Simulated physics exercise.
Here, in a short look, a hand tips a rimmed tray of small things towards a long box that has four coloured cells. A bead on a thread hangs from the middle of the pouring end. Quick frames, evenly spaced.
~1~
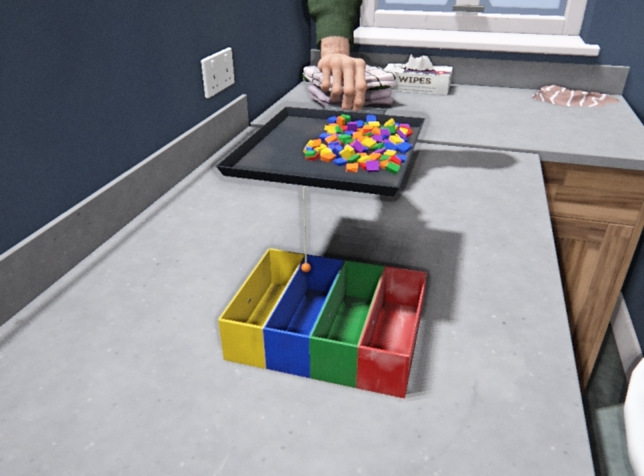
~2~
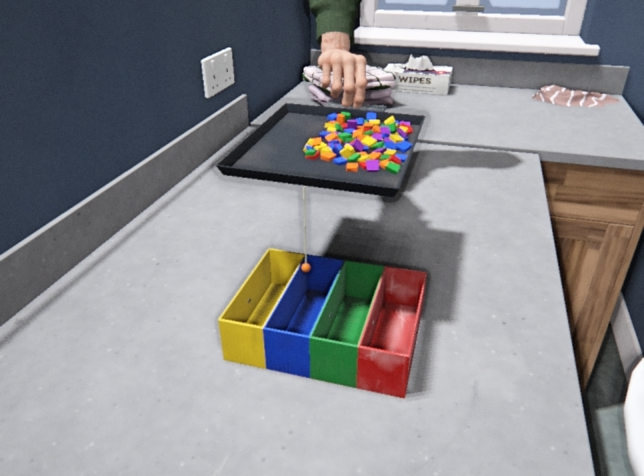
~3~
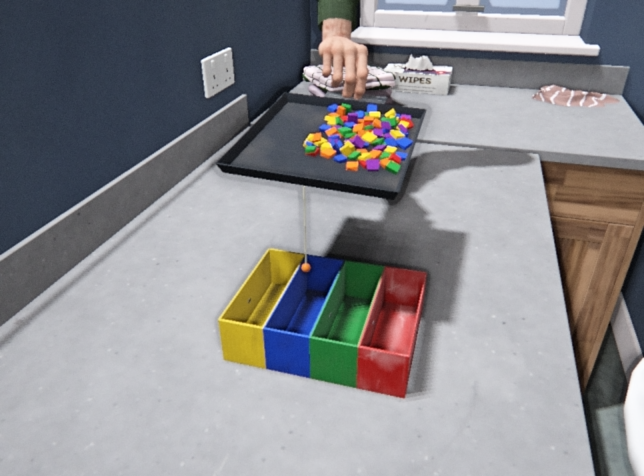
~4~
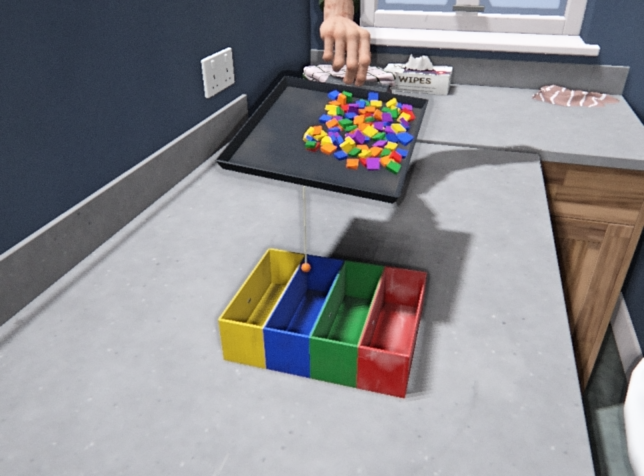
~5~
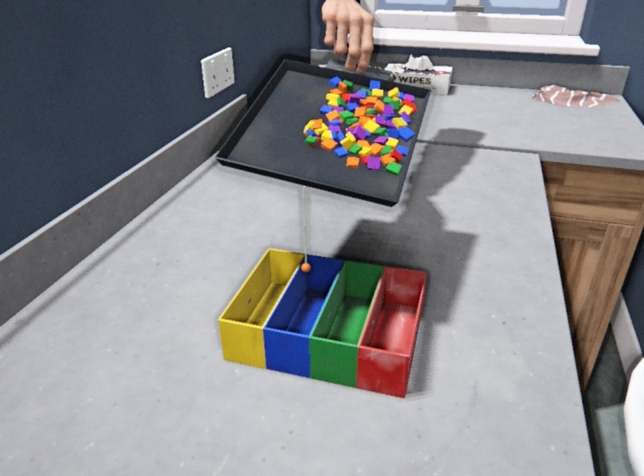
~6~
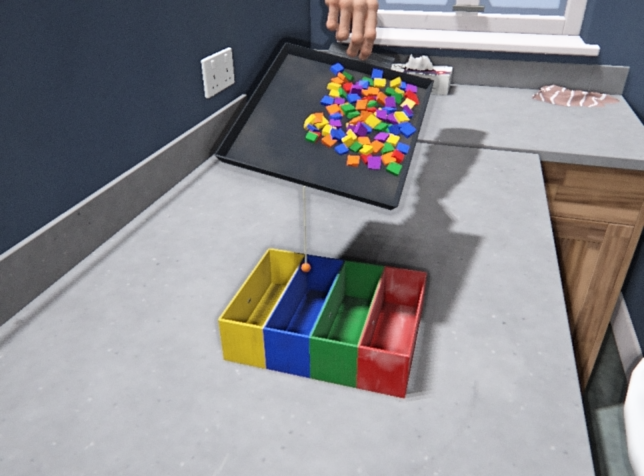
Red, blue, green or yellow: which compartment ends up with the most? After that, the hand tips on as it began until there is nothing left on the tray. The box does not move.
The red one.
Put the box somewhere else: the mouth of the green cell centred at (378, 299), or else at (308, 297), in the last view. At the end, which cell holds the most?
Placing A: That green cell / placing B: Red.
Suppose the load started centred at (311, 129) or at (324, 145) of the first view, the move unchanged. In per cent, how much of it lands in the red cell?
Around 60 percent the first time and around 50 percent the second time.
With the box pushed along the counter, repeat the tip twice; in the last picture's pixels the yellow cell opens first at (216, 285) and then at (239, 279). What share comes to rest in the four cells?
In turn about 20 and about 60 percent.
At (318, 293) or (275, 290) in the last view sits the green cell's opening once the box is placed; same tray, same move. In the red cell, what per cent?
In order: 50 percent and 0 percent.
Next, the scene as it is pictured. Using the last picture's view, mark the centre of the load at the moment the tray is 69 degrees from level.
I'd put the middle of the pieces at roughly (381, 216).
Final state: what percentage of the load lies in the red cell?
About 60 per cent.
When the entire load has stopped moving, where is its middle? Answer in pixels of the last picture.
Roughly pixel (381, 342).
Soon after the last picture, tray tipped steeply; about half on the tray; a small part in the red cell; a stray few in the green cell; about a third falling or outside the box.
A little later, tray tipped past a quarter turn; about half in the red cell; about a third in the green cell; a stray few in the blue cell; a small part falling or outside the box.
Later still, tray tipped past a quarter turn; about half in the red cell; about a third in the green cell; a stray few in the blue cell; a small part falling or outside the box.
At rest, tray tipped past a quarter turn; about half in the red cell; about a third in the green cell; a stray few in the blue cell; none in the yellow cell; a small part outside the box.
